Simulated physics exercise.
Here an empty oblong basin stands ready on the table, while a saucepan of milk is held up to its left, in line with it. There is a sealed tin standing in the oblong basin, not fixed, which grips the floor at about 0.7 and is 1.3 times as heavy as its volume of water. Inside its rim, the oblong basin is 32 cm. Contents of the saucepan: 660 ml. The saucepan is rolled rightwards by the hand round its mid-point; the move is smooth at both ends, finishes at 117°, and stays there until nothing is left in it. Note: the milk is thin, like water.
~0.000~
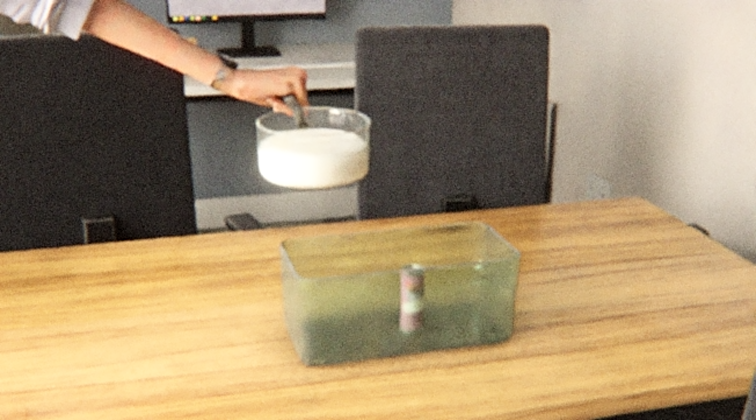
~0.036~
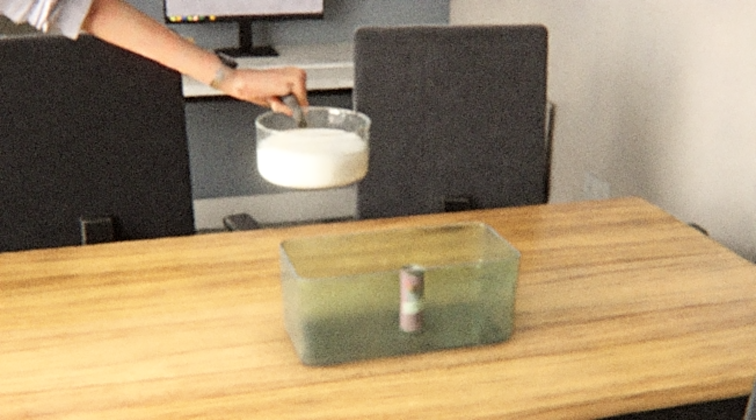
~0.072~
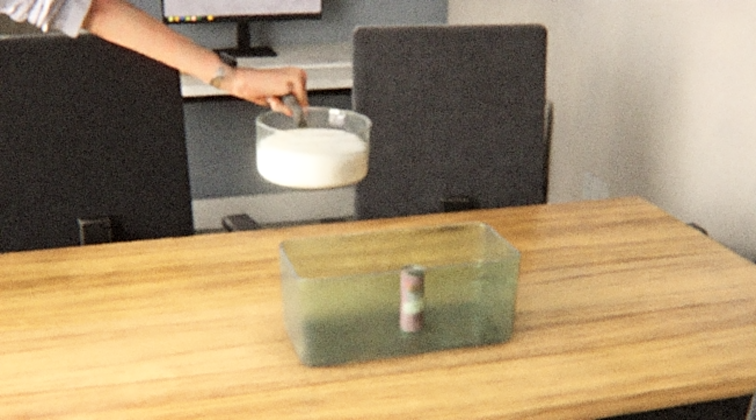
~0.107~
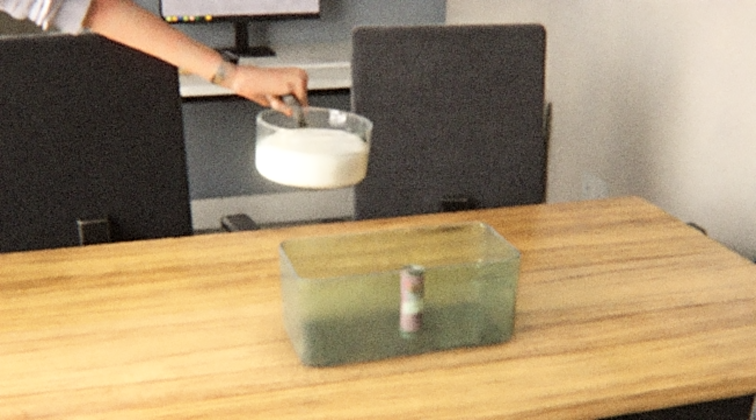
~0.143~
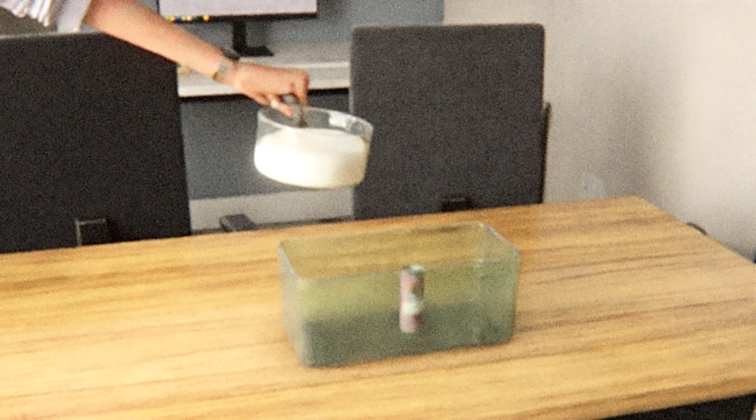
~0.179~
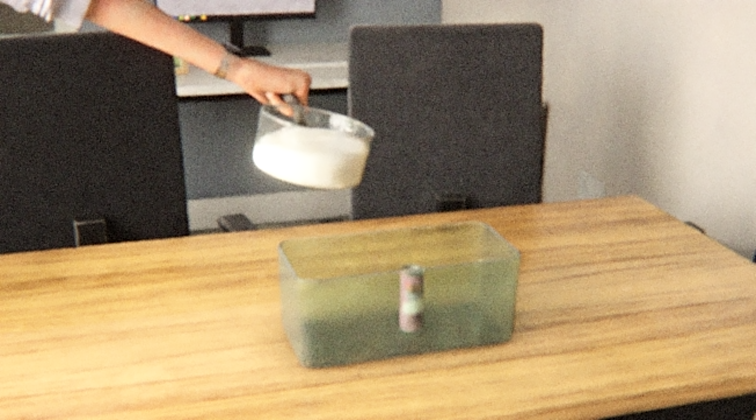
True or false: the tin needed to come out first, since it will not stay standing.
False.
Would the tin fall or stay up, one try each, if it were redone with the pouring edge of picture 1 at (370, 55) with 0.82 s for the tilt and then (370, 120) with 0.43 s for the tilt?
Try 1: Still standing; try 2: Tipped over.
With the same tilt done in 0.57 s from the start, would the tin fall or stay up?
With that tilt, the tin stays on its base.
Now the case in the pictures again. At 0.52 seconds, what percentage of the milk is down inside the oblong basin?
About 7%.
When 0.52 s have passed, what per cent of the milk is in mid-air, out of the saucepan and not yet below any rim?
At that moment, about 48 percent.
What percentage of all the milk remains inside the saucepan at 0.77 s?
Close to 5 percent of the whole amount.
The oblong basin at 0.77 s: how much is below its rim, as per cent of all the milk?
The share is close to 86 percent.
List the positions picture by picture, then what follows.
In the first picture, tilt 0°; pouring edge (368, 119); surface from (261, 145) to (365, 138); the oblong basin's rim runs from (289, 261) to (503, 240); the tin's top is at (413, 272).
In the second picture, tilt 1°; pouring edge (368, 120); surface from (260, 145) to (364, 139).
In the third picture, tilt 2°; pouring edge (368, 121); surface from (260, 145) to (364, 139).
In the fourth picture, tilt 5°; pouring edge (369, 123); surface from (260, 144) to (364, 139).
In the fifth picture, tilt 9°; pouring edge (370, 127); surface from (259, 144) to (364, 140).
In the sixth picture, tilt 13°; pouring edge (371, 131); surface from (259, 143) to (364, 140).
Then, 0.52 s in, the tilt is 83° and 46 per cent is still to pour; the tin stands where it began.
Then, 0.77 s in, the tilt is 116° and 5 per cent is still to pour; the tin stands 1 cm from where it began.
Then, 1.03 s in, the tilt is 117° and 0 per cent is still to pour; the tin stands where it began.
Then, 1.32 s in, the tilt is 117° and 0 per cent is still to pour; the tin stands where it began.
Finally, the tin stands where it began.
